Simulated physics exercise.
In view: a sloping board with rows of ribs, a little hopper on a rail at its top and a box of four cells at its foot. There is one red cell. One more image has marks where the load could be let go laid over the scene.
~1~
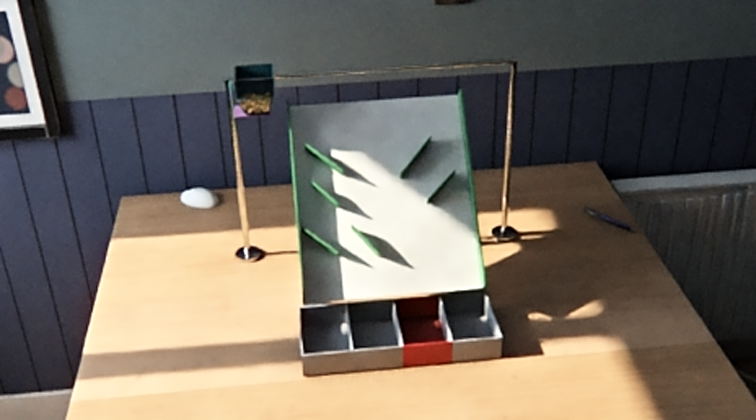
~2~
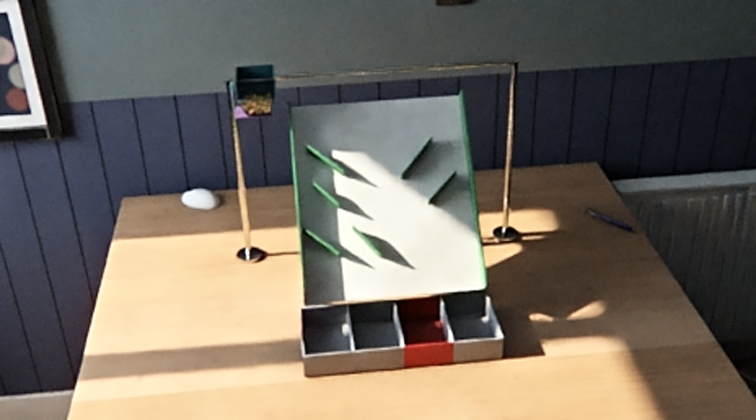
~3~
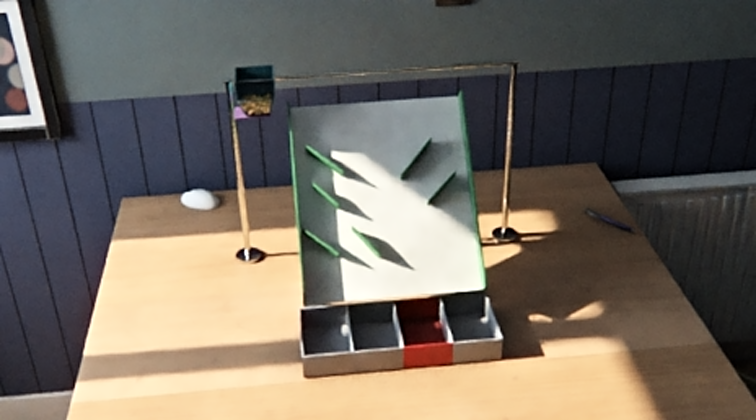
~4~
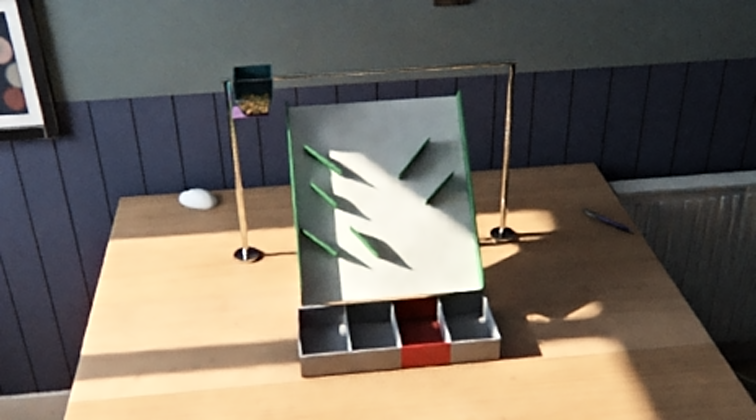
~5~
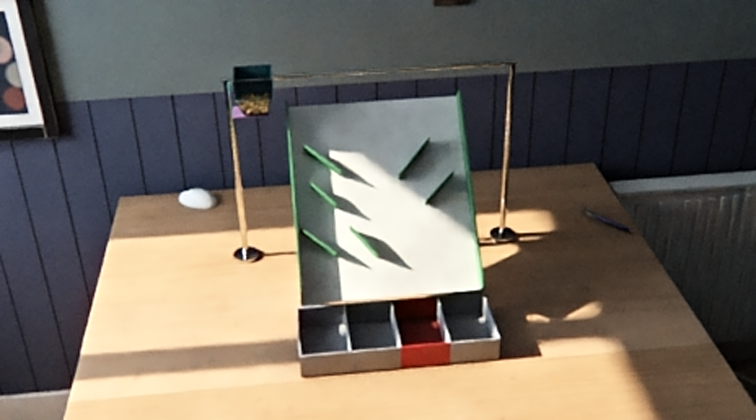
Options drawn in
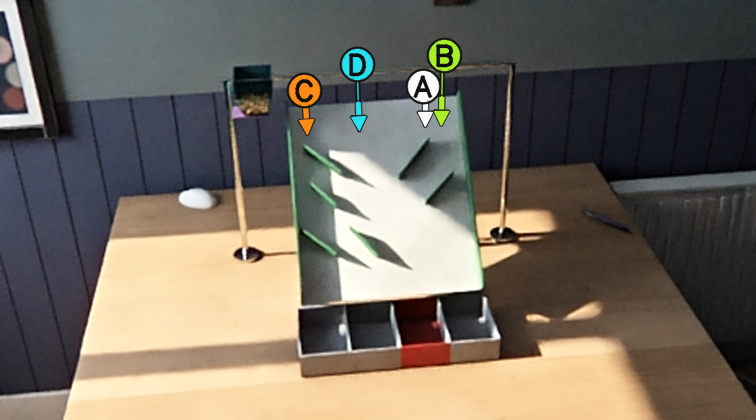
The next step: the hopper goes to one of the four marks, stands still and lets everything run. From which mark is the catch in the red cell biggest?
Take D.
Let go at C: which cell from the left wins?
It is the third one.
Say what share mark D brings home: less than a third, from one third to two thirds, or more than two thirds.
Mark D gives more than two thirds.
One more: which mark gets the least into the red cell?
B.
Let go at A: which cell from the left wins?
The third.
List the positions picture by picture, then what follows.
Hopper at (256, 101), puffed corn balls, door shut, in the first frame.
Ribs (307, 145) to (344, 171), (402, 175) to (432, 137), in the second frame.
Ribs (313, 183) to (339, 205), (429, 201) to (456, 172), in the third frame.
Ribs (300, 228) to (337, 254), (351, 226) to (378, 255), in the fourth frame.
Red cell at (426, 354), number 3 of 4 from the left, in the fifth frame.
On the marked copy, mark A meets the board at (425, 121); mark B meets the board at (441, 120); mark C meets the board at (307, 129); mark D meets the board at (359, 125).
With A, about two thirds in the red cell, about a quarter in other cells.
With B, about a third in the red cell, about two thirds in other cells.
With C, about two thirds in the red cell, about a third in other cells, a stray few held on the board.
With D, most in the red cell, a small part in other cells.
